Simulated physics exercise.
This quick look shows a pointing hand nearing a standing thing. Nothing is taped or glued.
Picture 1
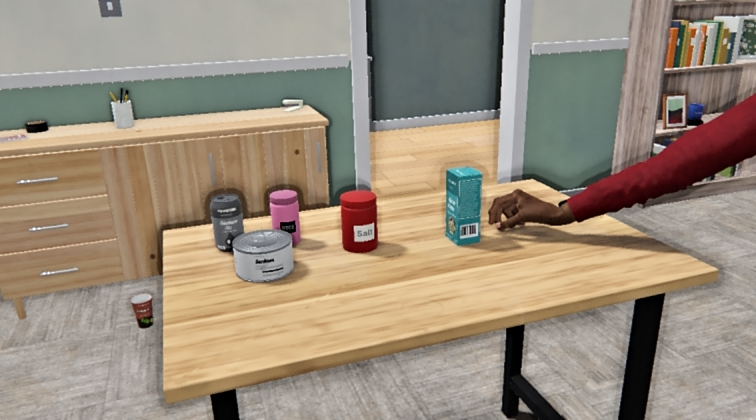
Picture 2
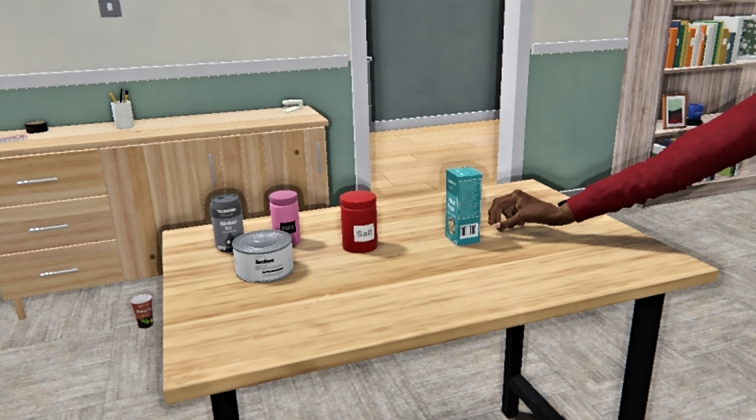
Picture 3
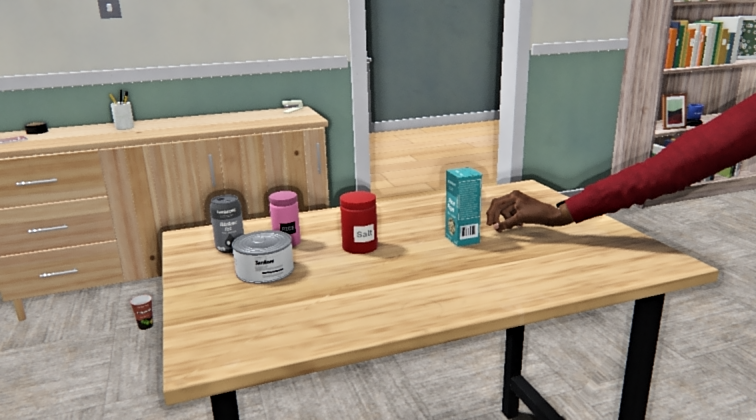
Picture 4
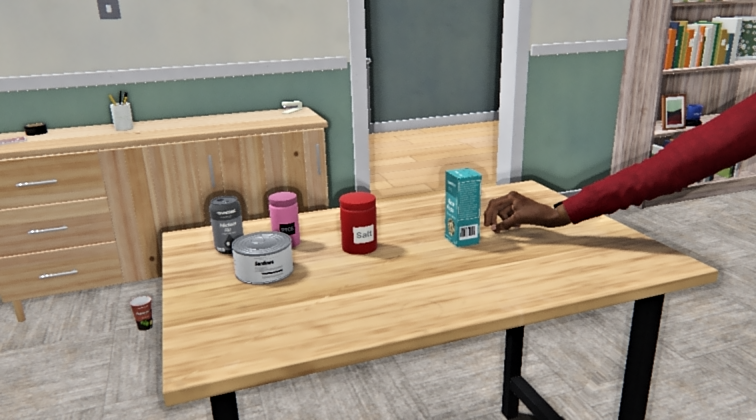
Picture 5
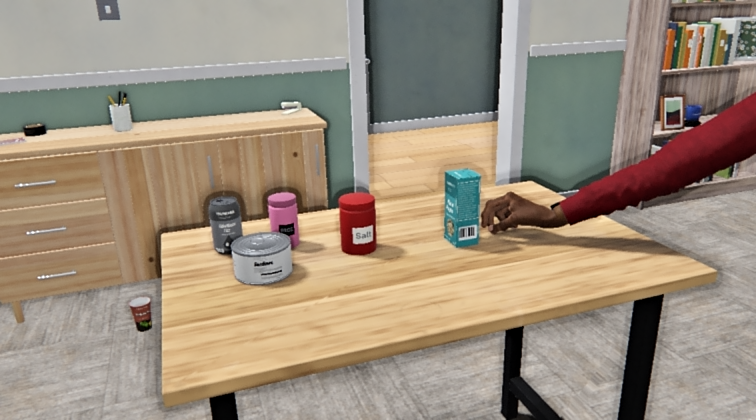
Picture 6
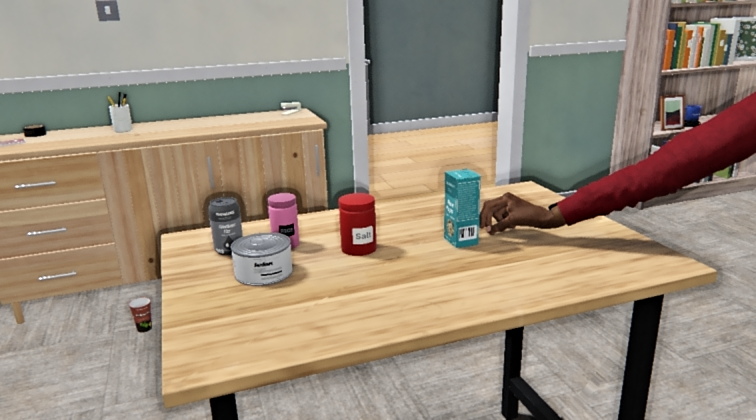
At first, a dark-sleeved red arm reaches in from the right, its hand beside a turquoise carton on a wooden table, with a red salt jar, a pink jar and two grey containers to the left. The hand then edges very slightly left toward the carton, while the containers stay essentially still.
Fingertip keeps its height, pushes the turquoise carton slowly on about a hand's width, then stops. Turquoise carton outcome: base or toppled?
Base.
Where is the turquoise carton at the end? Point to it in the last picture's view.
It winds up at roughly (411, 216).
Then, 0.80 s after the last picture, turquoise carton slid a little near (449, 210).
Then, 1.50 s after the last picture, turquoise carton slid about its own width near (428, 213).
At rest, moved from the start, turquoise carton. Seen from the same camera at the end, turquoise carton near (411, 216).
